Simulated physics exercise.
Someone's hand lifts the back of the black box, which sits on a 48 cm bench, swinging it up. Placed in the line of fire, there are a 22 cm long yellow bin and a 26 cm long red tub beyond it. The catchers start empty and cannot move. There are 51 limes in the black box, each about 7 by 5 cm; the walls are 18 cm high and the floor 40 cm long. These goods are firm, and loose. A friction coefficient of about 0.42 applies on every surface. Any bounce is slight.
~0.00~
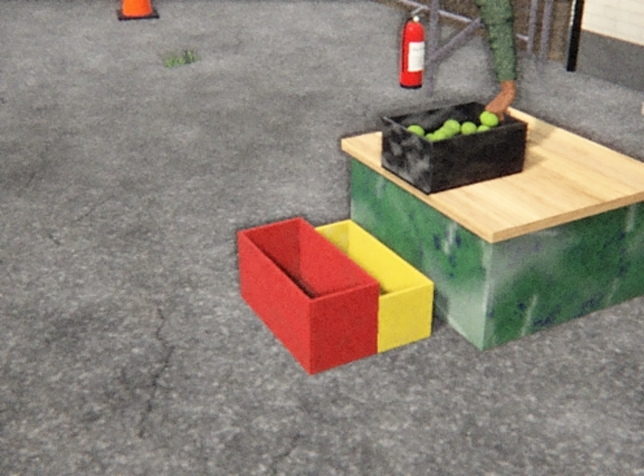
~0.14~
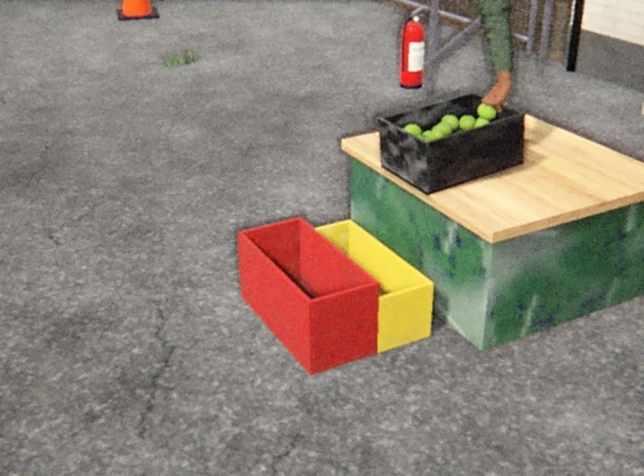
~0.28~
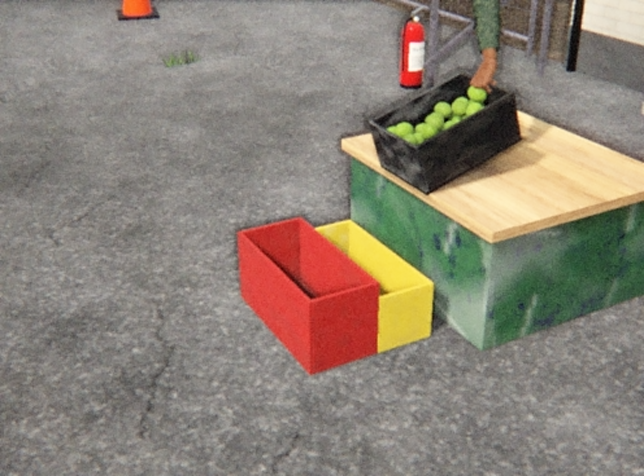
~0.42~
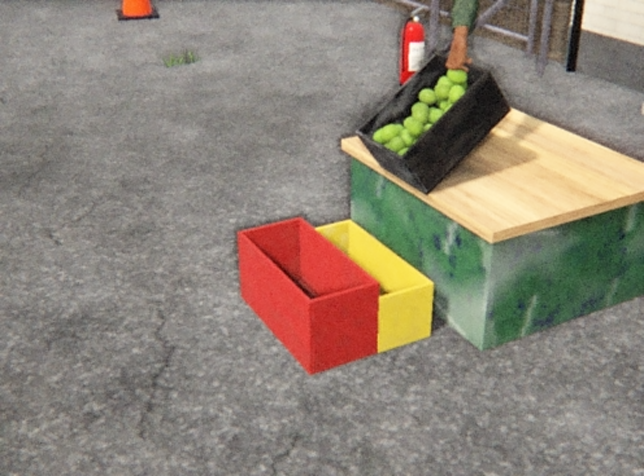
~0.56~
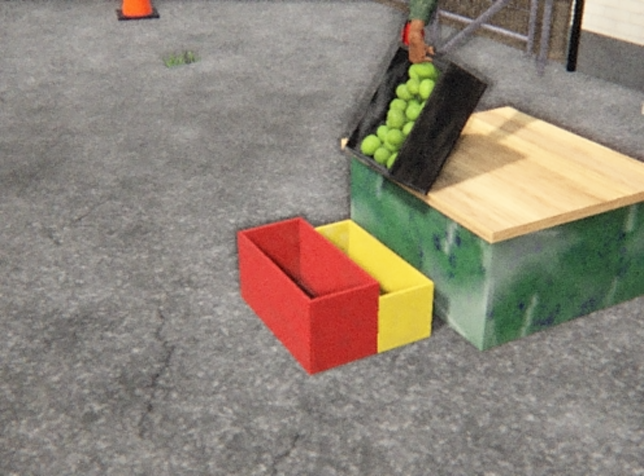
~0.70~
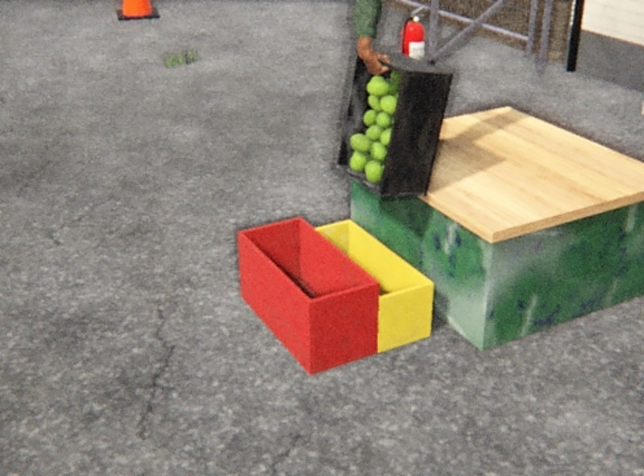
A black box of limes sits on a wooden-topped green bench, with a hand at its back edge and red and yellow bins on the ground to the left. The hand lifts that edge, tilting the box steeply leftward until it stands nearly upright, the limes still inside.
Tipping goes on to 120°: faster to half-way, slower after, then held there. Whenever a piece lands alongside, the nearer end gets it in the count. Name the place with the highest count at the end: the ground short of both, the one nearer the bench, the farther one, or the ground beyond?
My bet is the further-away one, the red tub, collects the most.
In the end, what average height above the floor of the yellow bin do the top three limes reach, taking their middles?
3 cm or so.
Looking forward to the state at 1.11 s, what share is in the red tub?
Estimated fraction: Some 40 percent.
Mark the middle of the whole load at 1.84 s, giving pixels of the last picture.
Around (306, 311).
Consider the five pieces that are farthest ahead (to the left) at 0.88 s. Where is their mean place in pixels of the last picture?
They're centred near (321, 182).
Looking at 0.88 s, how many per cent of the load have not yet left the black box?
Still inside: Around 85 percent.
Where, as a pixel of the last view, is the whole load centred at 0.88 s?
Load centre: About (367, 161).
After 0.88 s, tilt 103°; 44 still in the black box and 7 in the air.
After 1.11 s, tilt 120°; 16 still in the black box, 1 in the yellow bin, 21 in the red tub and 13 in the air.
After 1.43 s, tilt 120°; 1 still in the black box, 8 in the yellow bin, 36 in the red tub and 6 in the air.
Outcome (at 1.84 s), 9 in the yellow bin and 42 in the red tub.
